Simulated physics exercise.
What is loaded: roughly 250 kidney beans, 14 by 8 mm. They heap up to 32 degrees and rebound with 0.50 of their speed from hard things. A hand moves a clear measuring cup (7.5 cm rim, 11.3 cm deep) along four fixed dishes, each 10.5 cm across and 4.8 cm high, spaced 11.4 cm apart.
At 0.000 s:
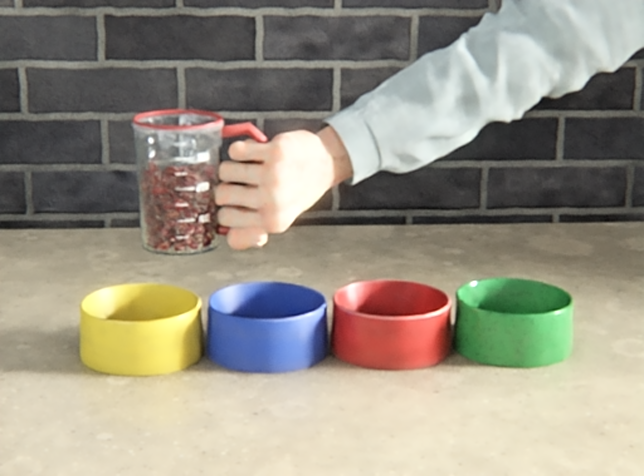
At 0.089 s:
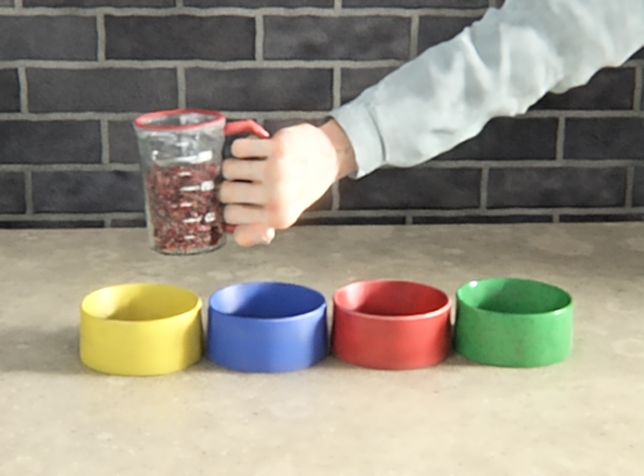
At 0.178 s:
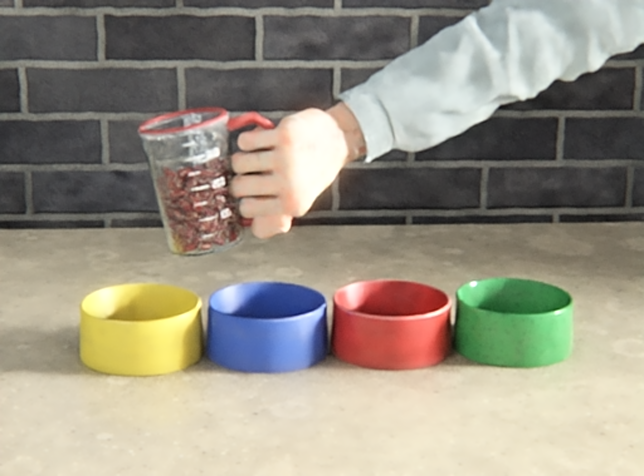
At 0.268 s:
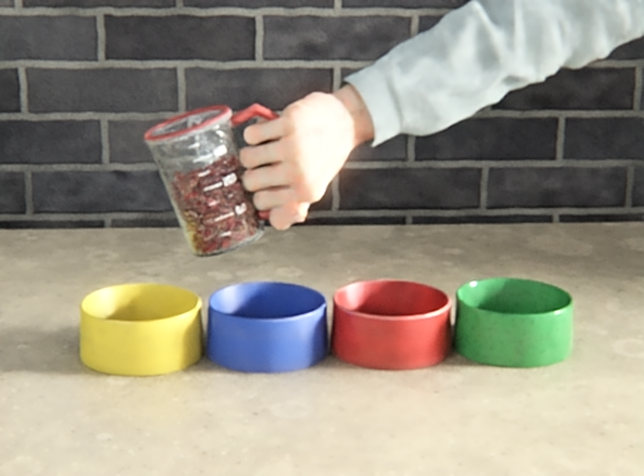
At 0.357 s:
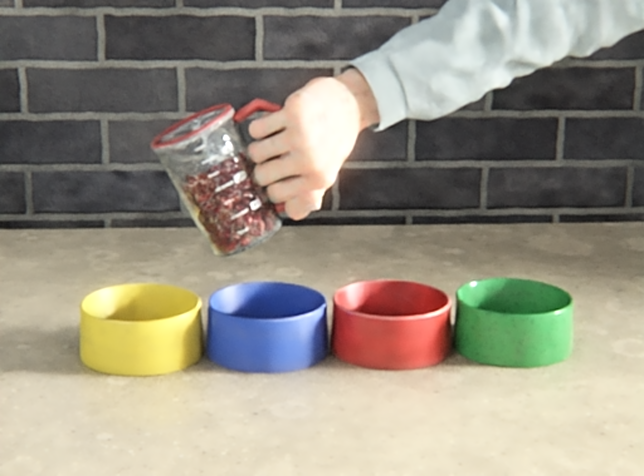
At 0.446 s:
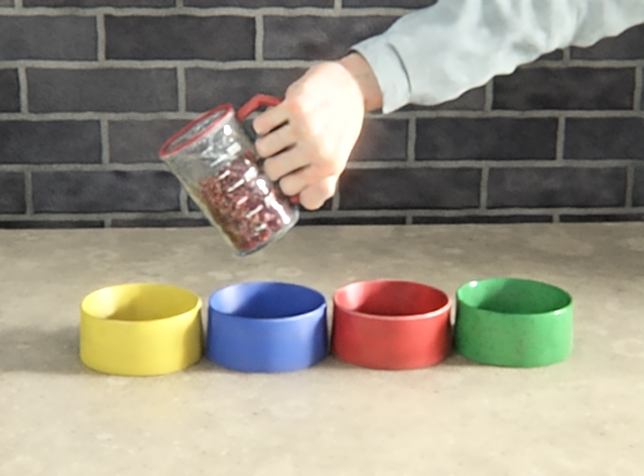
We see a hand holding a clear measuring cup of dark red pieces above a row of yellow, blue, red and green dishes; the hand moves the cup slightly right while steadily tilting its rim toward the left.
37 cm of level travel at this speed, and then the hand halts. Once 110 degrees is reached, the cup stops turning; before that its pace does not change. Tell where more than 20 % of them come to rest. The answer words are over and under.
Red dish: Over. Blue dish: Over. Green dish: Under. Yellow dish: Under. Counter: Under.
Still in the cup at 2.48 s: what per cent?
Near 5 per cent of the load.
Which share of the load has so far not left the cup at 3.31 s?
About 0 percent of the load.
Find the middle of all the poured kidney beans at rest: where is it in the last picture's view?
Est. centre at rest: (303, 338) px.
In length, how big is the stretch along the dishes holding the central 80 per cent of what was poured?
Length: Approx. 15 cm.
After 1.67 s, tilt 110 degrees; cup holds 45 %, blue 45 %.
Then, at 2.48 s, tilt 110 degrees; cup holds 5 %, red 35 %, blue 55 %.
After 3.31 s, tilt 110 degrees; cup holds 0 %, red 35 %, blue 55 %.
In the end, at 3.6 s, red 35 %, blue 55 %, green 0 %, yellow 0 %, counter 10 %.
